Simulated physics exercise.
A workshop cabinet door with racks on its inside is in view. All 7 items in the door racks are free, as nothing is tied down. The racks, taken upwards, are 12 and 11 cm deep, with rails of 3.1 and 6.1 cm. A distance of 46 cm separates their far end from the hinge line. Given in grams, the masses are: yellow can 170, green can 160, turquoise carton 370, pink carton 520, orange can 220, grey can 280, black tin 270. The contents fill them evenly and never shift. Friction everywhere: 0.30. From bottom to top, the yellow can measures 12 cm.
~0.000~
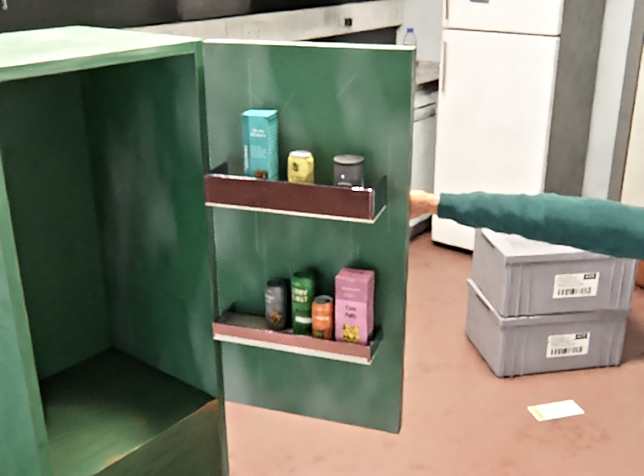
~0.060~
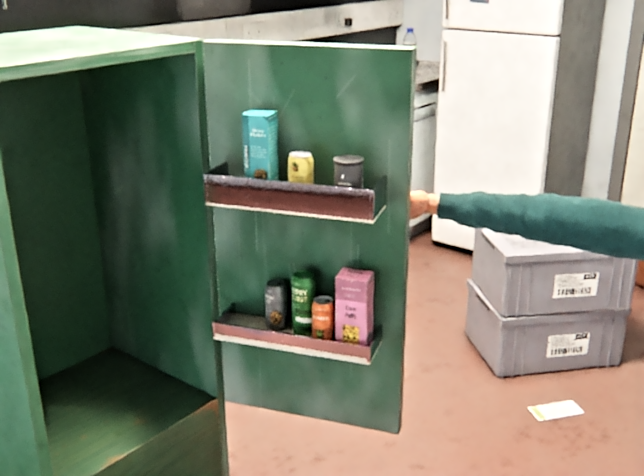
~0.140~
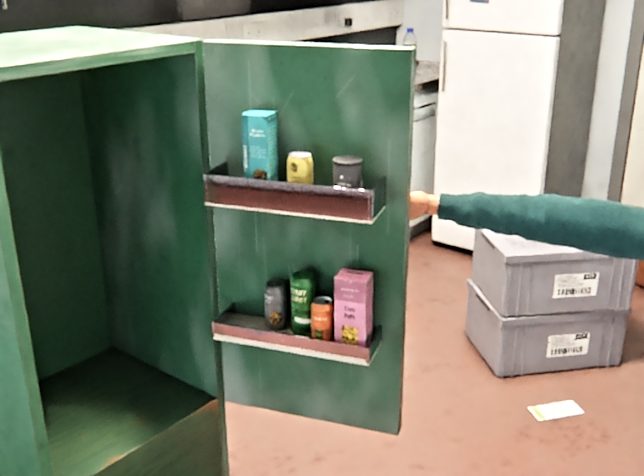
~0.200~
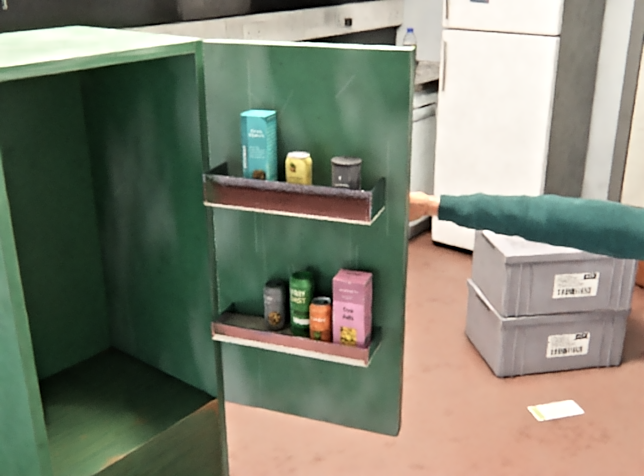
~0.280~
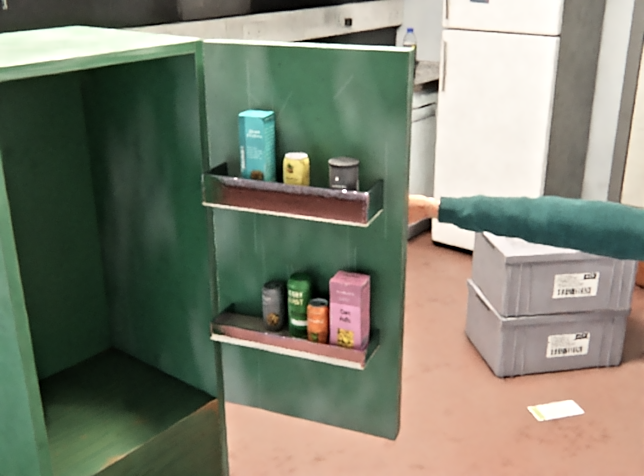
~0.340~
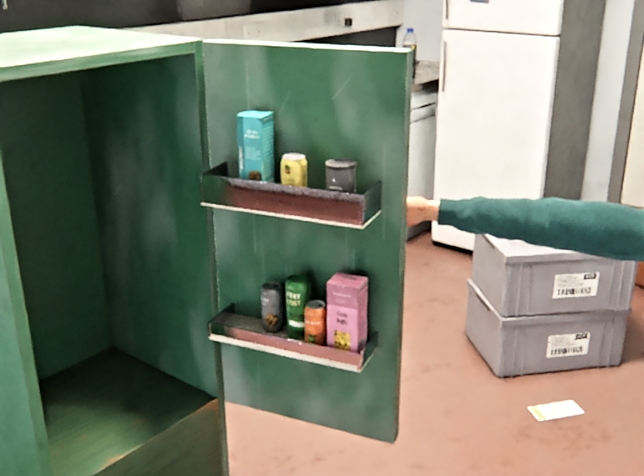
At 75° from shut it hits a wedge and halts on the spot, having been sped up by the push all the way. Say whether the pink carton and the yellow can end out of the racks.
In order: The pink carton is still aboard; the yellow can is still aboard.
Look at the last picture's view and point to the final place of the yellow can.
Roughly at pixel (237, 193).
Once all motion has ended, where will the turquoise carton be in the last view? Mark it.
It ends up at about (219, 162).
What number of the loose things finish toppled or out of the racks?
It comes to 0.
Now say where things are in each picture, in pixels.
Door 110° open; pink carton (355, 310); yellow can (301, 178), in the first frame.
Door 110° open; orange can (323, 321); grey can (276, 305), in the second frame.
Door 109° open; black tin (348, 183); green can (303, 305), in the third frame.
Door 108° open; turquoise carton (260, 155); orange can (321, 323), in the fourth frame.
Door 107° open; grey can (274, 307); black tin (344, 185), in the fifth frame.
Door 105° open; pink carton (347, 316); yellow can (294, 181), in the sixth frame.
After 0.64 s, door 90° open.
After 0.94 s, door 75° open; pink carton 9° off upright near (269, 346); green can moved 2 cm.
After 1.34 s, door 75° open; pink carton 5° off upright near (278, 343); green can moved 2 cm.
In the end (2.4 s), all 7 under 5 cm from the start. In the last view, pink carton near (274, 346), yellow can near (237, 193).
